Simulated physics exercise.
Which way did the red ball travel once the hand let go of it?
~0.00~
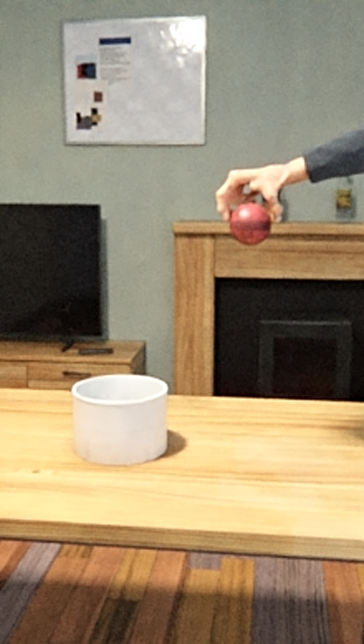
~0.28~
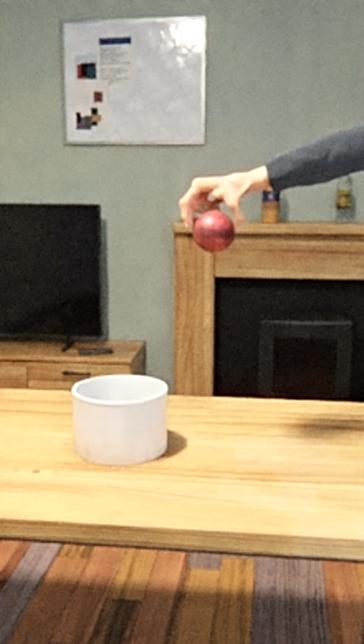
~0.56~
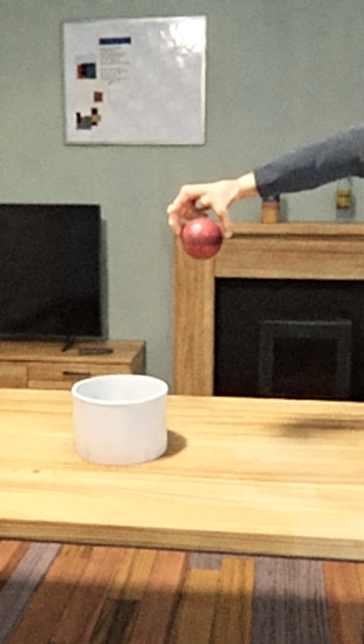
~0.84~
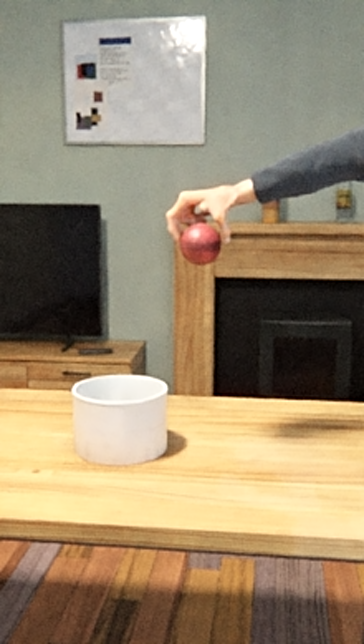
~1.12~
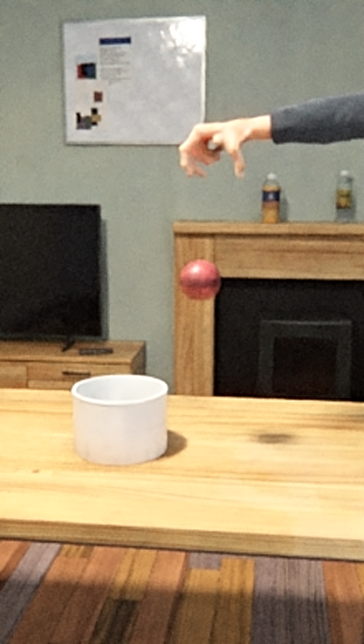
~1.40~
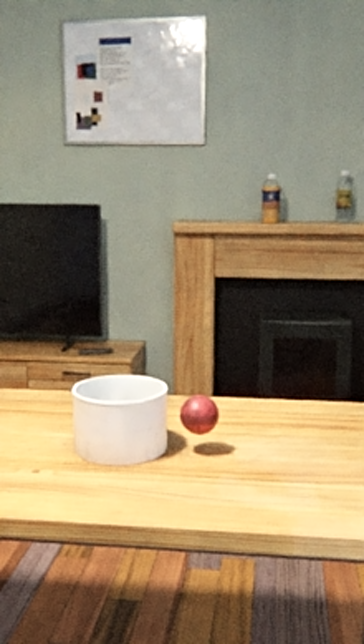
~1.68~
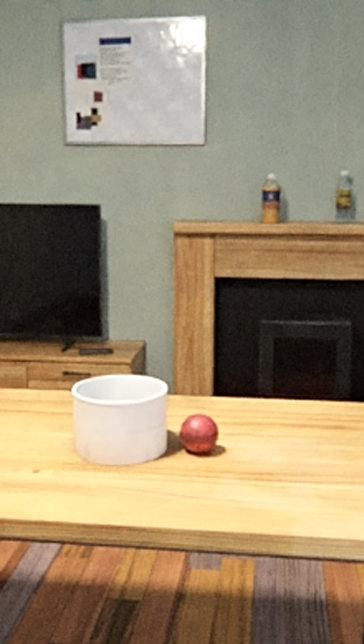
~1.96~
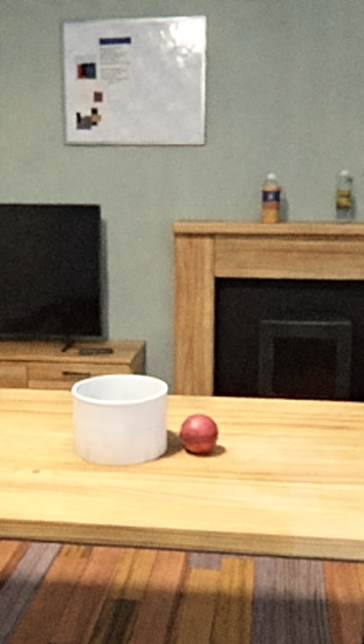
The red ball moved down, dropping to the tabletop beside the white bucket.
